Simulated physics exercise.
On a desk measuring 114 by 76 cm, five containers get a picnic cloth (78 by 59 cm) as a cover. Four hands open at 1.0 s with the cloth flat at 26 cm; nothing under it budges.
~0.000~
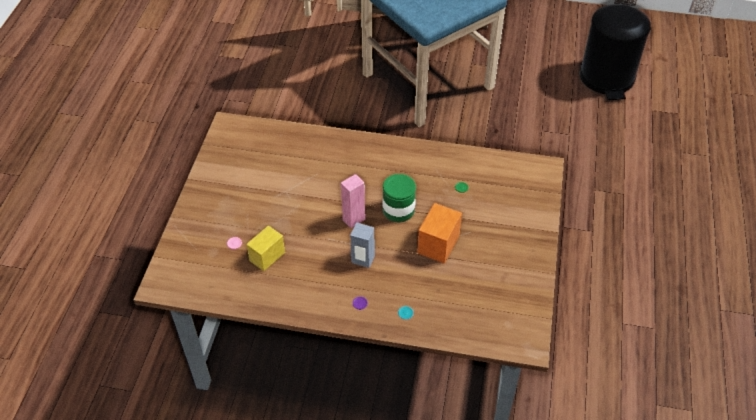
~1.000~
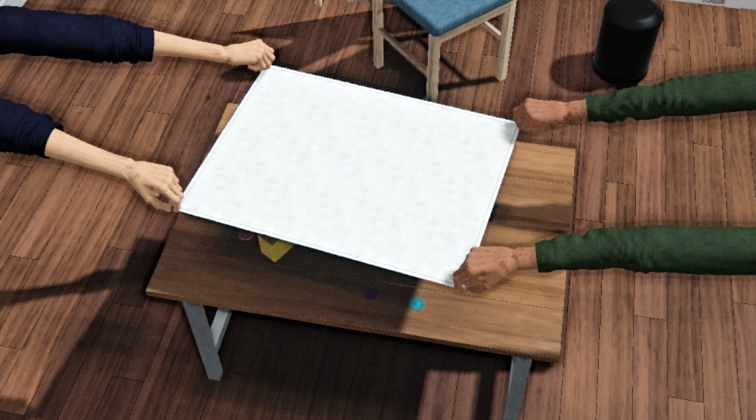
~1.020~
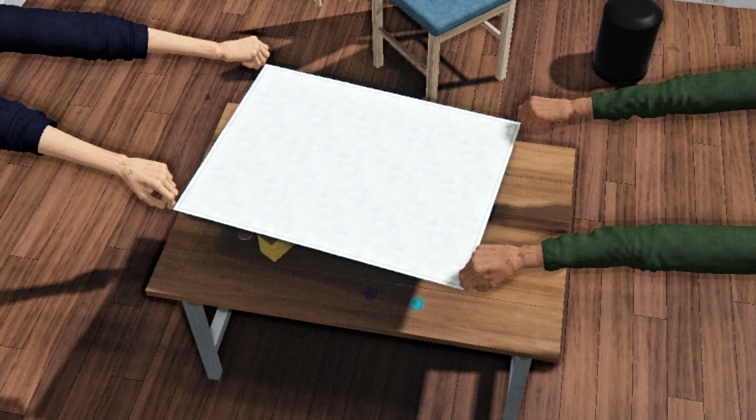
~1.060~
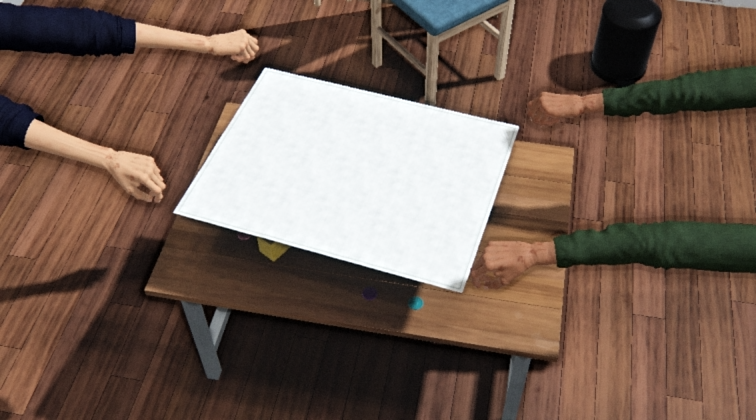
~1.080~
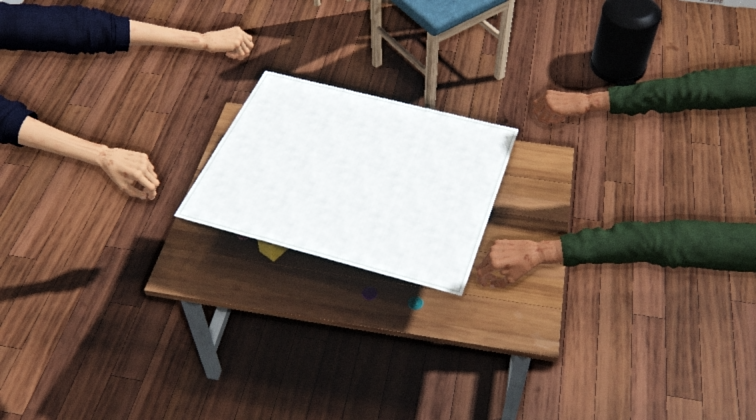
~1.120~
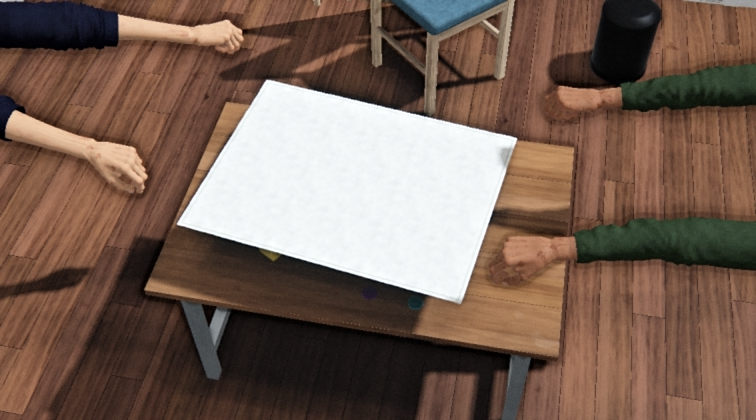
Four hands hold a white cloth flat above a wooden desk, then release it and it lowers.
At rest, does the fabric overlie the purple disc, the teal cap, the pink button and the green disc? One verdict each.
Result: Purple disc gets covered, teal cap gets covered, pink button ends under the cloth, green disc stays uncovered.
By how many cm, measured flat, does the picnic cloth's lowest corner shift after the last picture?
Some 8 cm.
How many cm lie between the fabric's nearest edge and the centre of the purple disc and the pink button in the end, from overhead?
About 2 cm, 5 cm.
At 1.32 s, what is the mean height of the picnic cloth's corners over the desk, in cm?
About 0 cm.
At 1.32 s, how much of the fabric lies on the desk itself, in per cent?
Some 20 per cent.
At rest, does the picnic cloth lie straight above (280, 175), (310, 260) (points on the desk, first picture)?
The first vanishes under it; the second ends under the cloth.
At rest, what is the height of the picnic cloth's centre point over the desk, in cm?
Some 16 cm up.
At 1.3 s, 20 % of it is down, spanning 78 by 60 cm, above teal cap, purple disc, pink button.
At 1.5 s, 25 % of it is down, spanning 78 by 61 cm, above teal cap, purple disc, pink button.
At 1.7 s, 25 % of it is down, spanning 77 by 61 cm, above teal cap, purple disc, pink button.
At 1.9 s, 25 % of it is down, spanning 77 by 61 cm, above teal cap, purple disc, pink button.
At 2.7 s, 25 % of it is down, spanning 77 by 61 cm, above teal cap, purple disc, pink button.
